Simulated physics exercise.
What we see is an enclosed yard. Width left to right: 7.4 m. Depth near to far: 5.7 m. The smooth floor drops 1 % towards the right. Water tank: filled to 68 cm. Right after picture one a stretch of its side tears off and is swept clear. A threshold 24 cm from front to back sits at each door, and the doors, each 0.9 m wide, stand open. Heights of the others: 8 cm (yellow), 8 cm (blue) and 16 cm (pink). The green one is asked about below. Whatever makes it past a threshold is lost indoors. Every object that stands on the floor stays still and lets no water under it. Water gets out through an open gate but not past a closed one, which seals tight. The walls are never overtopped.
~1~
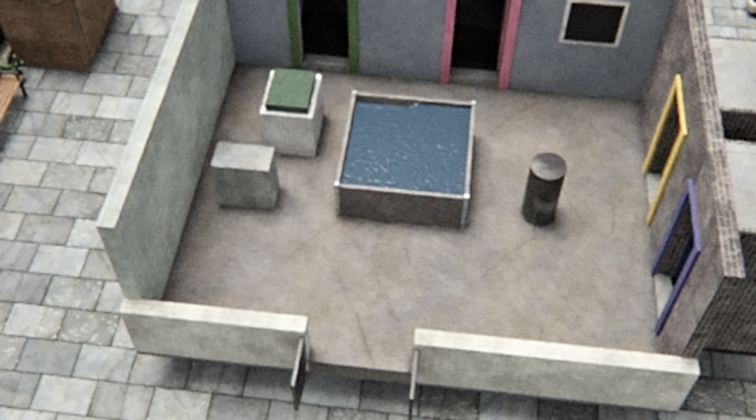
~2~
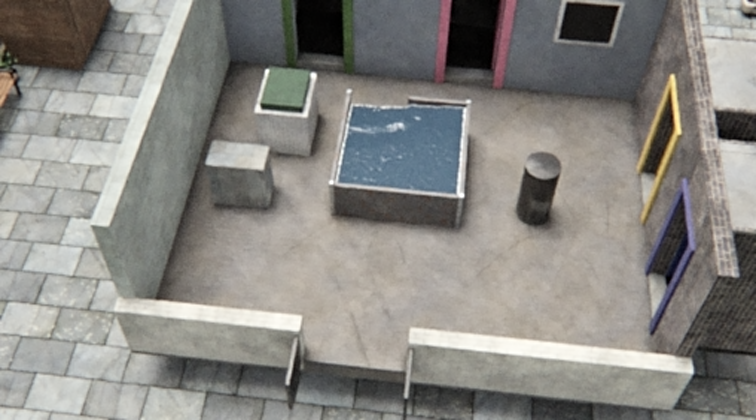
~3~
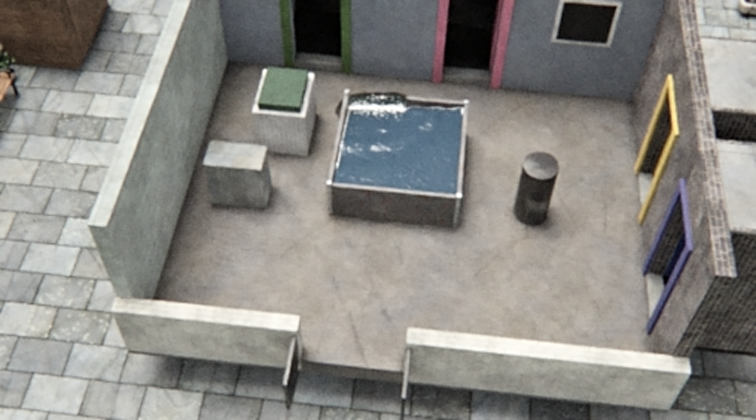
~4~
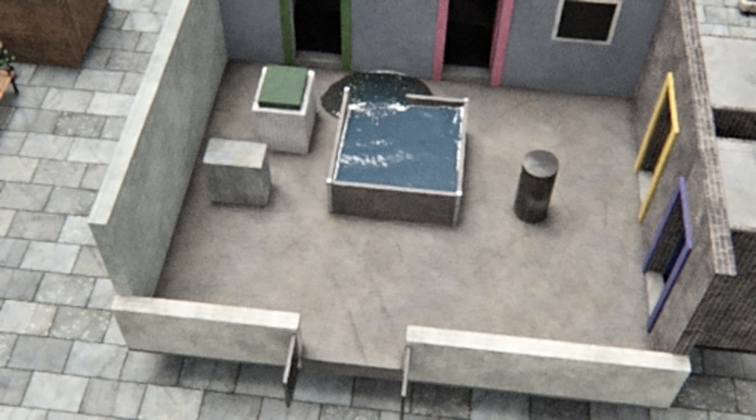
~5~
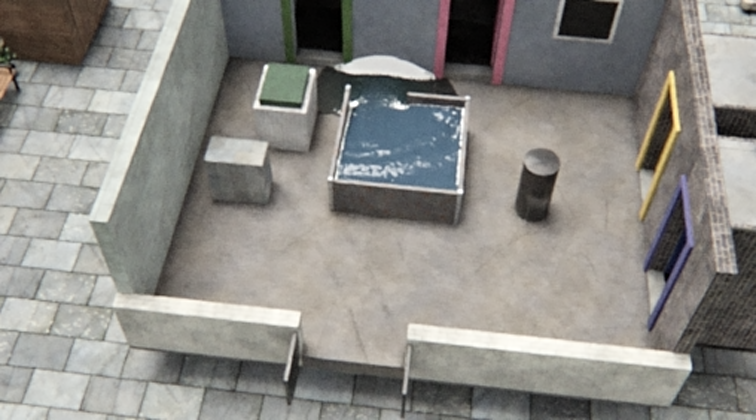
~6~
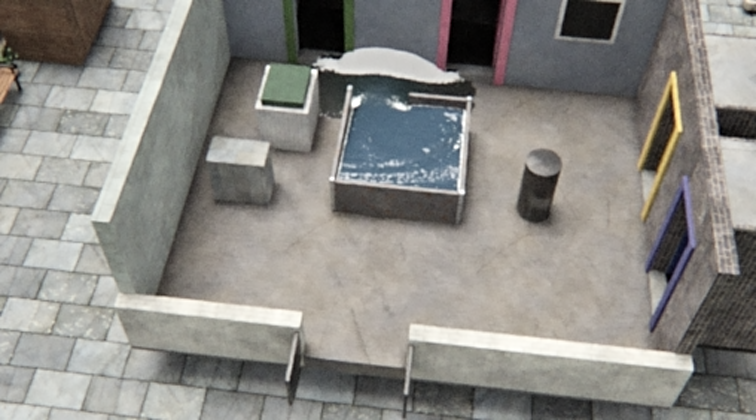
Water fills a square tank in a walled yard with a smooth floor, seen from high above the open front. A green-topped block and a grey block stand left of it, a dark cylinder right, with green and pink doorways behind and yellow and purple ones at right. The tank's far side breaks open, and water pours out, spreads and foams along the back wall to the green doorway, while the camera shifts barely.
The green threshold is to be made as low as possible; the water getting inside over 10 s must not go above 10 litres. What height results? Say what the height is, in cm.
It would have to be roughly 25 cm high.
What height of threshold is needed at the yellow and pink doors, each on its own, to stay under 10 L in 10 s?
You'd want some 10.0 cm at yellow and some 10.0 cm at pink.
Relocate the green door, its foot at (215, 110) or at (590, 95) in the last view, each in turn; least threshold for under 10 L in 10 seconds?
You'd want roughly 18 cm there first, then roughly 9.0 cm.
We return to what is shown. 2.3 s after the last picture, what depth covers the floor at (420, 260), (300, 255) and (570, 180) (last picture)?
Taking the spots in order: About 0, 0 and 3 centimetres.
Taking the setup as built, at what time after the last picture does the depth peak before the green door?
Near 0.6 s.
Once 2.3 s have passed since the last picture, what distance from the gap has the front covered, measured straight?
Some 4.6 m out.
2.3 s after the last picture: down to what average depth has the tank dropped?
It averages close to 32 centimetres.
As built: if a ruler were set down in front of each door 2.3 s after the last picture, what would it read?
Depths in cm - yellow: 11, green: 18, blue: 0, pink: 11.
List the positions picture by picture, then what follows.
Still water, 68 cm deep, in the water tank at (408, 146); the green door at (324, 29) is dry, in the first picture.
The front is at a hidden place, 0.3 m from the gap on the far side; 0.3 m2 of floor is wet, 68 cm left at the back, in the second picture.
Water pours out on the far side and has run 0.8 m, to (394, 95); about 11 cm deep outside, 68 cm at the back, in the third picture.
The gap is on the far side, the front 1.2 m out at (367, 74); the back of the water tank holds 68 cm, in the fourth picture.
The front is at (441, 79), 1.3 m from the gap on the far side; 2.5 m2 of floor is wet, 66 cm left at the back, in the fifth picture.
Water pours out on the far side and has run 1.5 m, to (465, 82); about 8 cm deep outside, 58 cm at the back; water is at the green door at (319, 24), in the sixth picture.
Then, 0.7 s after the last picture water covers 15 % of the floor, deepest (49 cm) near (376, 75); 27 cm at the green door, 6 litres in over its 16 cm threshold.
Then, 2.3 s after the last picture water covers 40 % of the floor, deepest (30 cm) near (386, 76); 18 cm at the green door, 45 litres in over its 16 cm threshold.
Then, 9.3 s after the last picture water covers 95 % of the floor, deepest (10 cm) near (230, 168); 9 cm at the green door, 50 litres in over its 16 cm threshold.
At the green door as built, the water peaked near 27 cm, 0.7 s after the last picture.
With a threshold of 20.5 cm, 23 litres would have come in within the 10 s; with 27.5 cm, 5 litres. So under 10 litres takes about 25 cm.
